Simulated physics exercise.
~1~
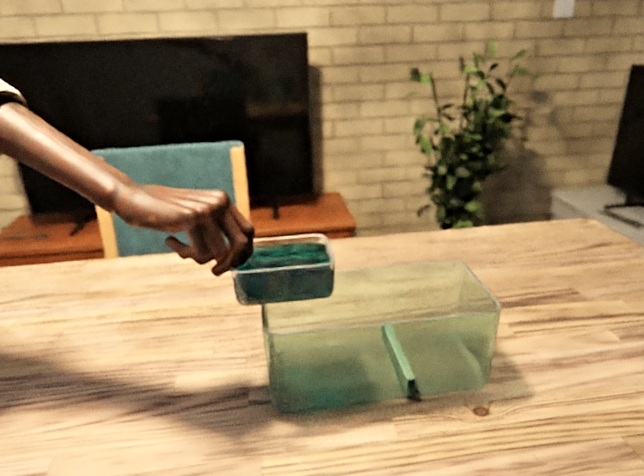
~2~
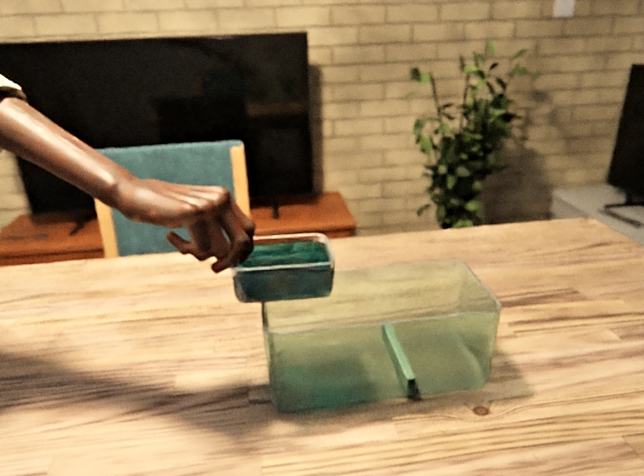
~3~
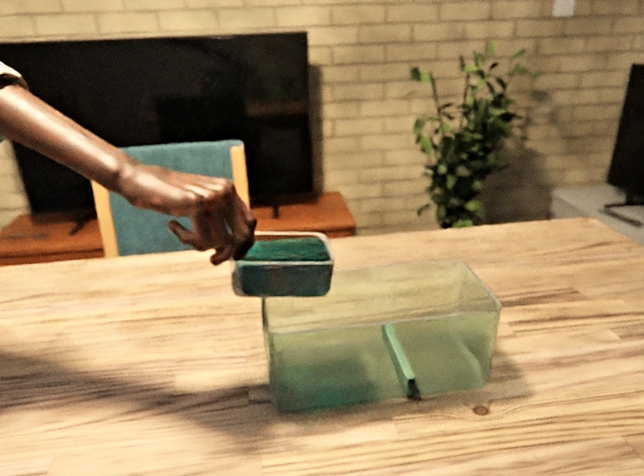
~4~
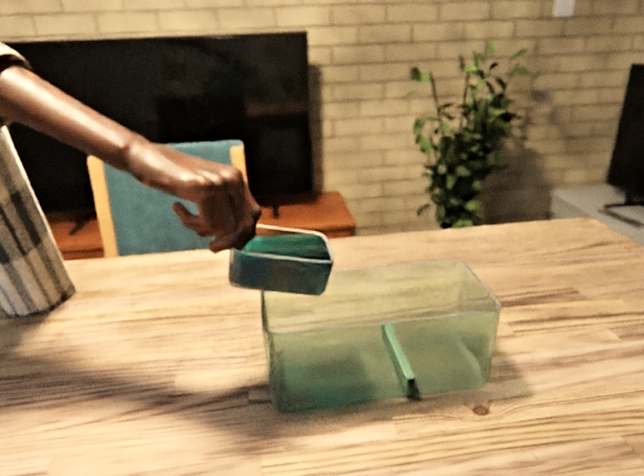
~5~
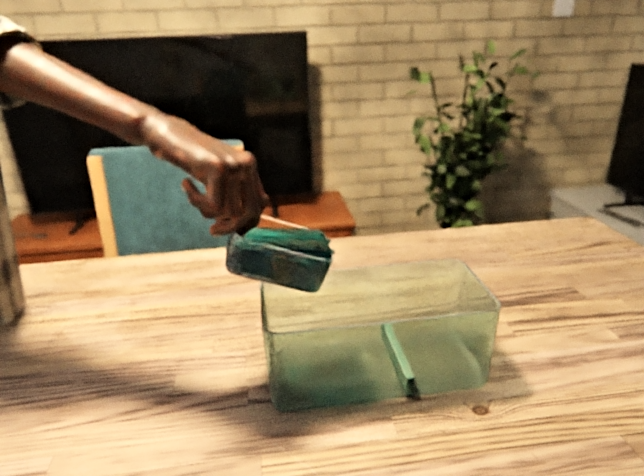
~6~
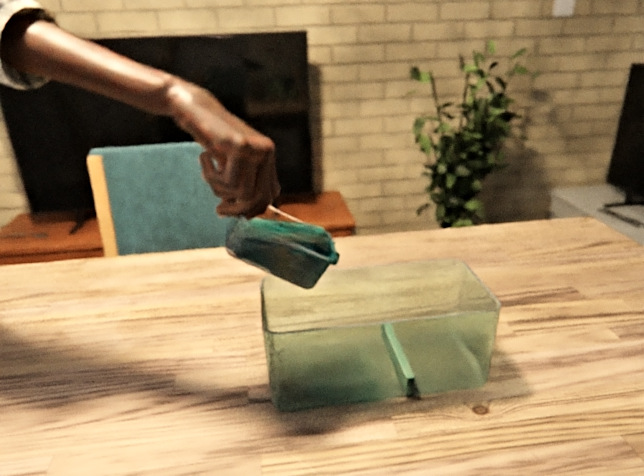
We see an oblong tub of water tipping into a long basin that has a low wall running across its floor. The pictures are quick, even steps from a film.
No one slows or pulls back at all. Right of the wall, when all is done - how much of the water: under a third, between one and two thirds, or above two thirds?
When all is done, between one and two thirds is there.
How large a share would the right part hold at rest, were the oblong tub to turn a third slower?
It comes to 55 per cent or so.
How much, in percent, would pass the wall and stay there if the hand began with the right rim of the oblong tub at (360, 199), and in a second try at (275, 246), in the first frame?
It comes out at around 65 percent and then around 15 percent.
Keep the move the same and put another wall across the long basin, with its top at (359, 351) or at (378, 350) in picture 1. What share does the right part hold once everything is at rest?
In turn 80 and 70 in a hundred.
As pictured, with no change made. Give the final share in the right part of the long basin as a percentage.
About 60 per cent.
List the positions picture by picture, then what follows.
It leans 0°; its right rim is at (330, 249); the water meets the walls at (235, 260) and (327, 252); the long basin's rim runs from (262, 305) to (481, 284); the wall's top is at (397, 349), in the first picture.
It leans 1°; its right rim is at (330, 249); the water meets the walls at (235, 259) and (328, 250), in the second picture.
It leans 6°; its right rim is at (330, 249); the water meets the walls at (234, 255) and (327, 248), in the third picture.
It leans 13°; its right rim is at (329, 249); the water meets the walls at (232, 249) and (328, 243), in the fourth picture.
It leans 22°; its right rim is at (329, 249); the water meets the walls at (230, 239) and (329, 243); 3 per cent is over the edge, in the fifth picture.
It leans 32°; its right rim is at (328, 248); the water meets the walls at (230, 227) and (317, 235); 7 per cent is over the edge, in the sixth picture.
A moment on, the oblong tub is tipped on its side and 21 per cent is still to pour, 26 is left of the wall and 0 right of it.
Next, the oblong tub is tipped on its side and 2 per cent is still to pour, 22 is left of the wall and 72 right of it.
Then the oblong tub is tipped on its side and 0 per cent is still to pour, 37 is left of the wall and 59 right of it.
Later the oblong tub is tipped on its side and 0 per cent is still to pour, 41 is left of the wall and 57 right of it.
Finally, 41 per cent lies left of the wall, 58 right of it and 2 outside.
